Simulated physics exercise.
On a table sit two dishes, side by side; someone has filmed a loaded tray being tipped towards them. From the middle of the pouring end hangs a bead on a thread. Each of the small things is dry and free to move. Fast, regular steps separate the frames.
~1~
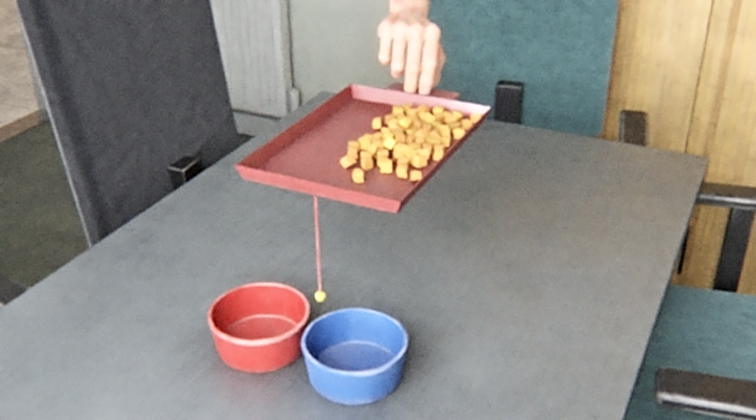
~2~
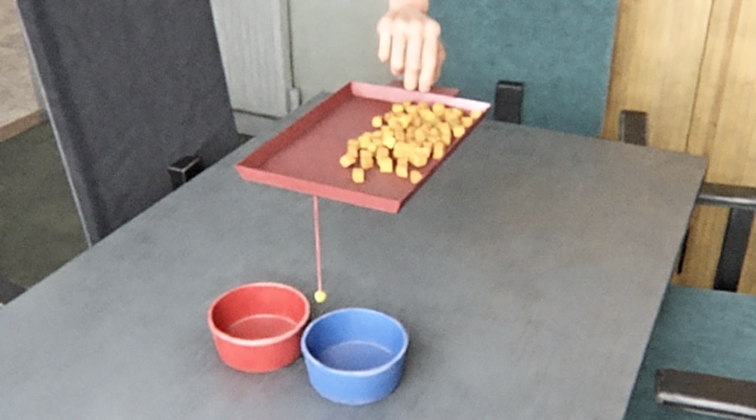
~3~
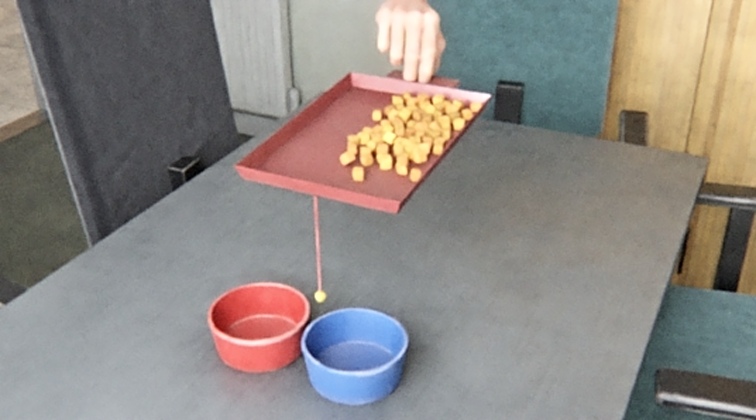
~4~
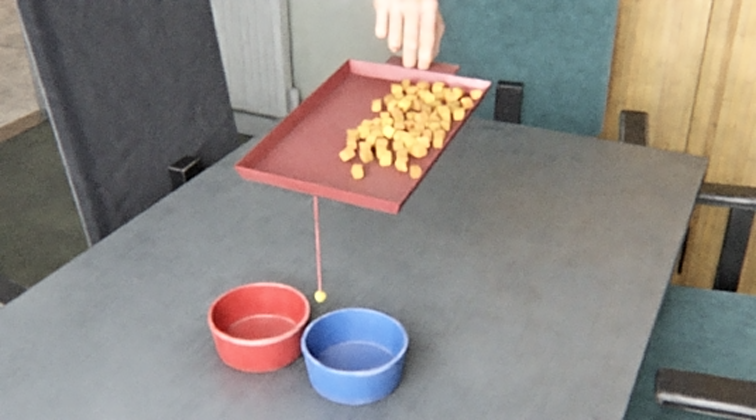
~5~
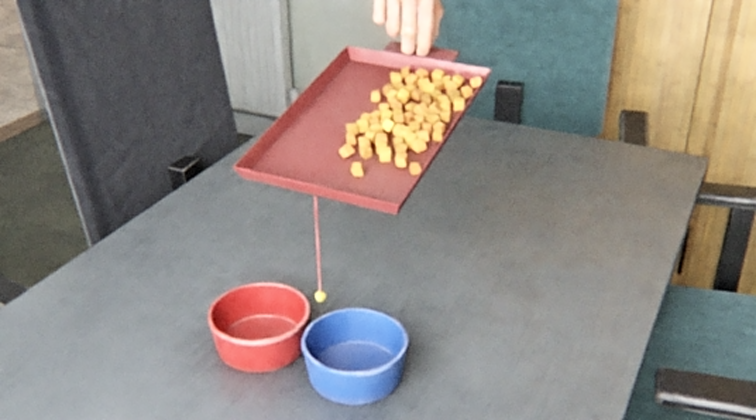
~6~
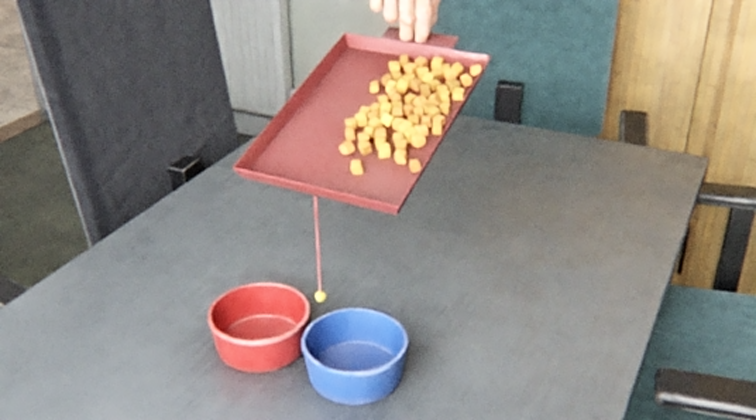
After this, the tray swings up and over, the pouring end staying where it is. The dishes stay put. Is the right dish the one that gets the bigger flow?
Yes, the right one.
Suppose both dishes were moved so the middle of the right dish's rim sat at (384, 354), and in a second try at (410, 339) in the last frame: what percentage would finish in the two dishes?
Roughly 80 %, then roughly 40 %.
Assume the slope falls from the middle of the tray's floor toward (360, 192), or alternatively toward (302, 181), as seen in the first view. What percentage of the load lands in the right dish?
In order: About 70, then 10 percent.
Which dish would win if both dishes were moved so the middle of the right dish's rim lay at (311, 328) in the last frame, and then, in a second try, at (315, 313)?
On the first go the right-side one comes out on top, and on the second go the right-side one.
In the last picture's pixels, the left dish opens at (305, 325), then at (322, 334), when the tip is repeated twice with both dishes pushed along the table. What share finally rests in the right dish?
30 %, then 20 %.
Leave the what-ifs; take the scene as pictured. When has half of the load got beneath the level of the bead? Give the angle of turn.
That would be about 110 degrees from level.
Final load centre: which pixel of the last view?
The centre comes to rest close to (343, 370).
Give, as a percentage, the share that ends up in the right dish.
That share works out at some 50 %.
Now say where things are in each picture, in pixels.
The first picture shows corners of the pouring end at (242, 164) and (397, 198), level; middle of the load at (410, 141), croutons; left dish at (233, 352); right dish at (331, 383); bead on its thread at (320, 296).
The second picture shows corners of the pouring end at (242, 164) and (397, 198), level; middle of the load at (410, 139).
The third picture shows corners of the pouring end at (242, 164) and (396, 199), tipped barely, level across its low end; middle of the load at (410, 133).
The fourth picture shows corners of the pouring end at (241, 165) and (396, 200), tipped a little, level across its low end; middle of the load at (410, 125).
The fifth picture shows corners of the pouring end at (241, 165) and (396, 201), tipped a little, level across its low end; middle of the load at (409, 118).
The sixth picture shows corners of the pouring end at (240, 165) and (395, 202), tipped clearly, level across its low end; middle of the load at (409, 110); left dish at (233, 352); right dish at (331, 383).
Soon after the last picture, tray tipped steeply; most on the tray; a small part in the air.
A little later, tray tipped right over; about two thirds on the tray; a small part in the right dish; a small part in the left dish; a small part outside both; a stray few in the air.
Later still, tray tipped past a quarter turn; about half in the right dish; about a quarter in the left dish; about a quarter outside both.
At rest, tray tipped past a quarter turn; about half in the right dish; about a quarter in the left dish; about a quarter outside both.
